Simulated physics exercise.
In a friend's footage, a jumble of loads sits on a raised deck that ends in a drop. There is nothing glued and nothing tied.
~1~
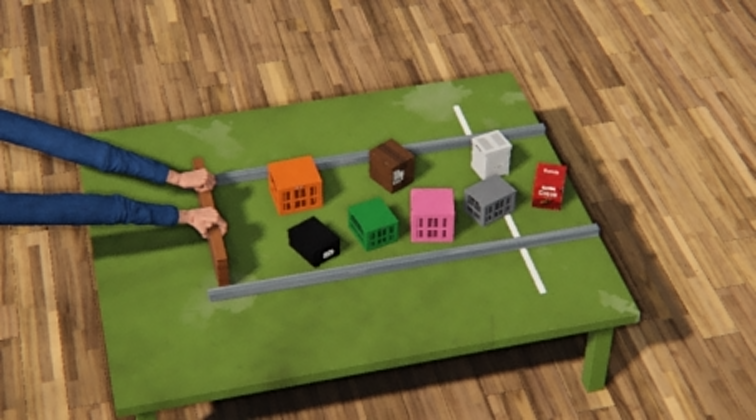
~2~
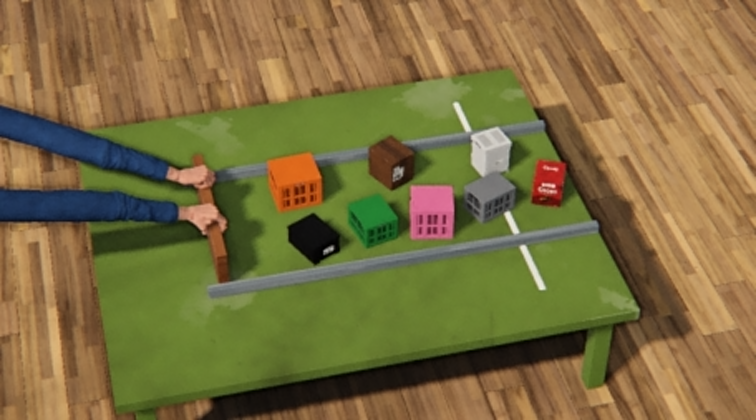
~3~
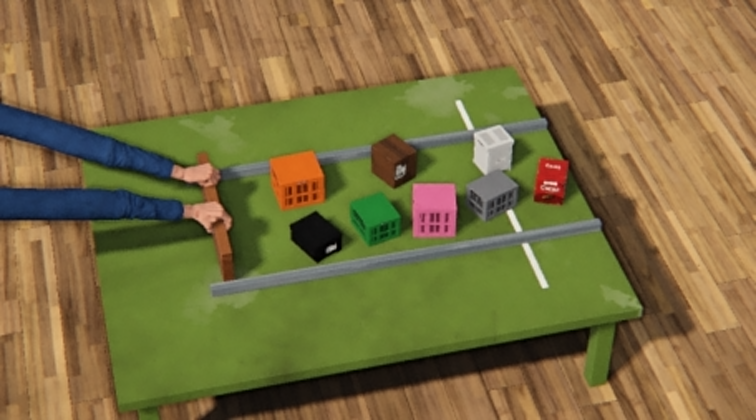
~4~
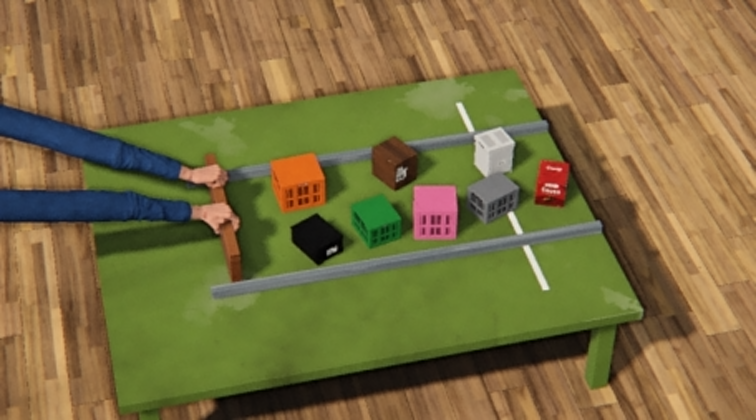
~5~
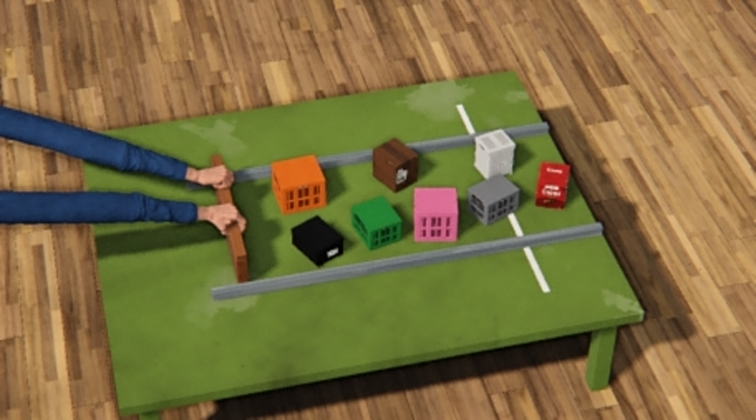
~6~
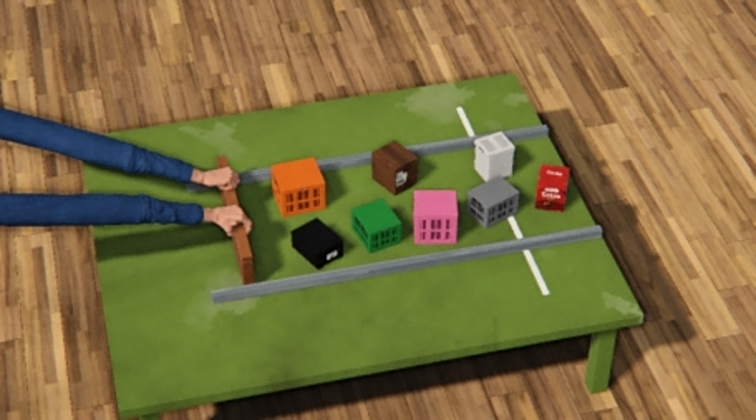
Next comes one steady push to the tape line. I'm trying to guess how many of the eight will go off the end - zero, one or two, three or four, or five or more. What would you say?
I would say three or four.
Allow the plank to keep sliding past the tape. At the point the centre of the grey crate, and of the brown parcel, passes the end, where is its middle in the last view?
Around (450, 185), then around (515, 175).
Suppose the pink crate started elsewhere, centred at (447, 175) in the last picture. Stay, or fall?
Started there, the object is not lost.
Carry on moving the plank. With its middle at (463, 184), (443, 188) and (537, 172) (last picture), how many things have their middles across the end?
Counts per position: 2 / 1 / 6.
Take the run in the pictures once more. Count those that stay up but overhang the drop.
0.
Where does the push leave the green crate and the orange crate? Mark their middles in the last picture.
Final pixels, roughly: (557, 198) for the first, (509, 154) for the other.
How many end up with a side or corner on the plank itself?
2 touch it.
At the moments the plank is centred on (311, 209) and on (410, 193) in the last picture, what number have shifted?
First 2, then 7.
Soon after, none off yet; red box at rest near (552, 188); white tote at rest near (494, 158); grey crate at rest near (493, 202).
Then, none off yet; red box moving near (555, 188); white tote at rest near (494, 158); grey crate moved about its own width near (518, 198).
Further on, one off so far; red box falling near (617, 259); white tote moved about its own width near (528, 154); grey crate moved well along near (581, 188).
By the end, the number that fall off is three or four; fallen, pink crate, grey crate, white tote and red box.
